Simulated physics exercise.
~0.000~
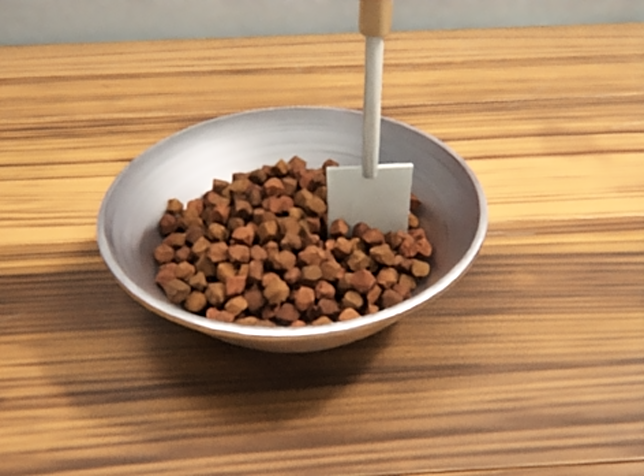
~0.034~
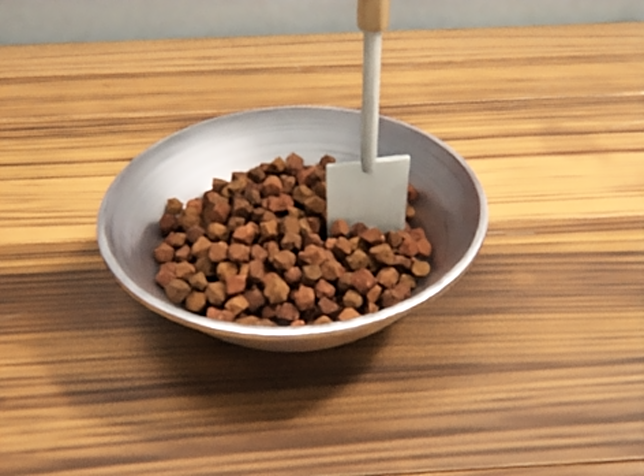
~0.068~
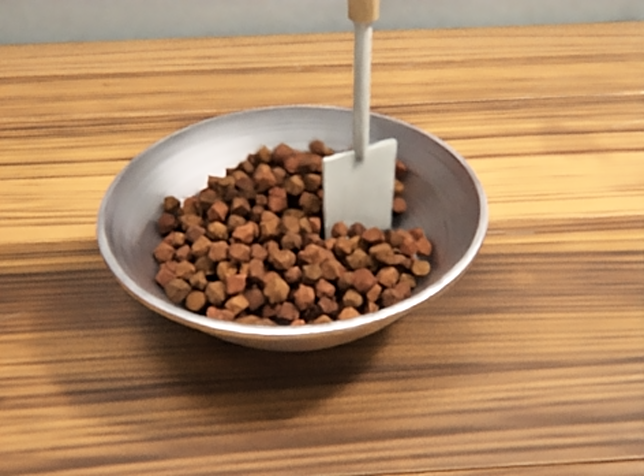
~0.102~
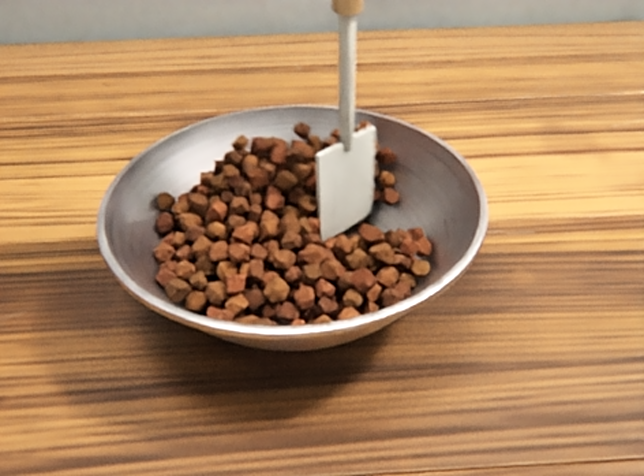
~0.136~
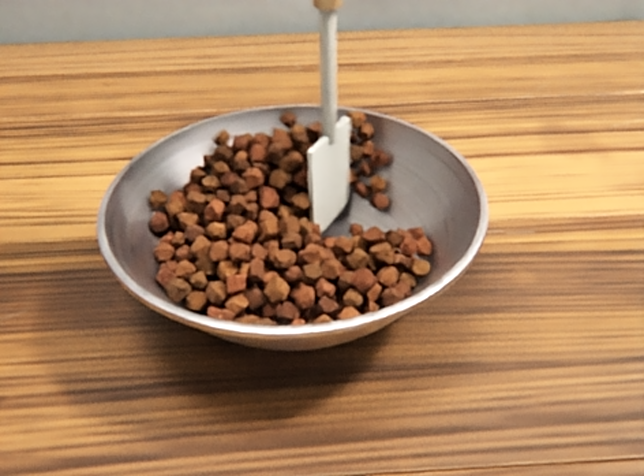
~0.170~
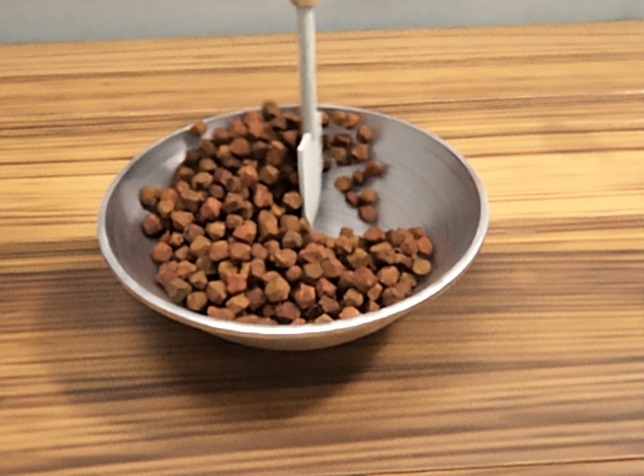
A metal bowl of brown pellets sits still while a spatula sweeps left, pushing some aside.
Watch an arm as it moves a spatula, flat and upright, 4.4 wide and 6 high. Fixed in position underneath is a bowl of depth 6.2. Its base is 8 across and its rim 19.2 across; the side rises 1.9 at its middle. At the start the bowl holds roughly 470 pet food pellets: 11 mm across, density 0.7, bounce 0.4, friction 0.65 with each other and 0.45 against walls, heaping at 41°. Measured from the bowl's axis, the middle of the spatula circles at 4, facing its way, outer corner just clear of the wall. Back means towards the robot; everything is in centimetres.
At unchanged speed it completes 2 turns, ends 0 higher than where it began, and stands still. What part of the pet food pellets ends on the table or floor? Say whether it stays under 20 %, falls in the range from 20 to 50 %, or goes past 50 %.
The share falls from 20 to 50 %.
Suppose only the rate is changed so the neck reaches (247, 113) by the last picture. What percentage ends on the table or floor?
Roughly 50 percent of it.
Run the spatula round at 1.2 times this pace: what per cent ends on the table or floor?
That gives about 35 percent.
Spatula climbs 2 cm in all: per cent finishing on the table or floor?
15 per cent, roughly.
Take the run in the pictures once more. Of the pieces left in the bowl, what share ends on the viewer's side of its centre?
Some 40 per cent.
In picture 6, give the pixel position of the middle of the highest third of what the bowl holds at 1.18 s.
In the last picture it sits around (244, 286).
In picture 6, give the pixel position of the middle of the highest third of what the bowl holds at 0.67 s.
Centre estimate: Approx. (402, 202) px.
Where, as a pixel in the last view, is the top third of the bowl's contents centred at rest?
Looks like roughly (365, 185) to me.
After 0.67 s, 329° round, highest piece 9 above the table; 411 in the bowl, 50 on the table or floor, 6 in flight or on the tool.
After 1.18 s, 223° round, highest piece 8 above the table; 358 in the bowl, 98 on the table or floor, 11 in flight or on the tool.
After 1.63 s, 0° round, highest piece 7 above the table; 330 in the bowl, 137 on the table or floor.
After 2.33 s, 0° round, highest piece 7 above the table; 330 in the bowl, 137 on the table or floor.
At rest, 330 in the bowl, 137 on the table or floor. That is 29 % on the table or floor.
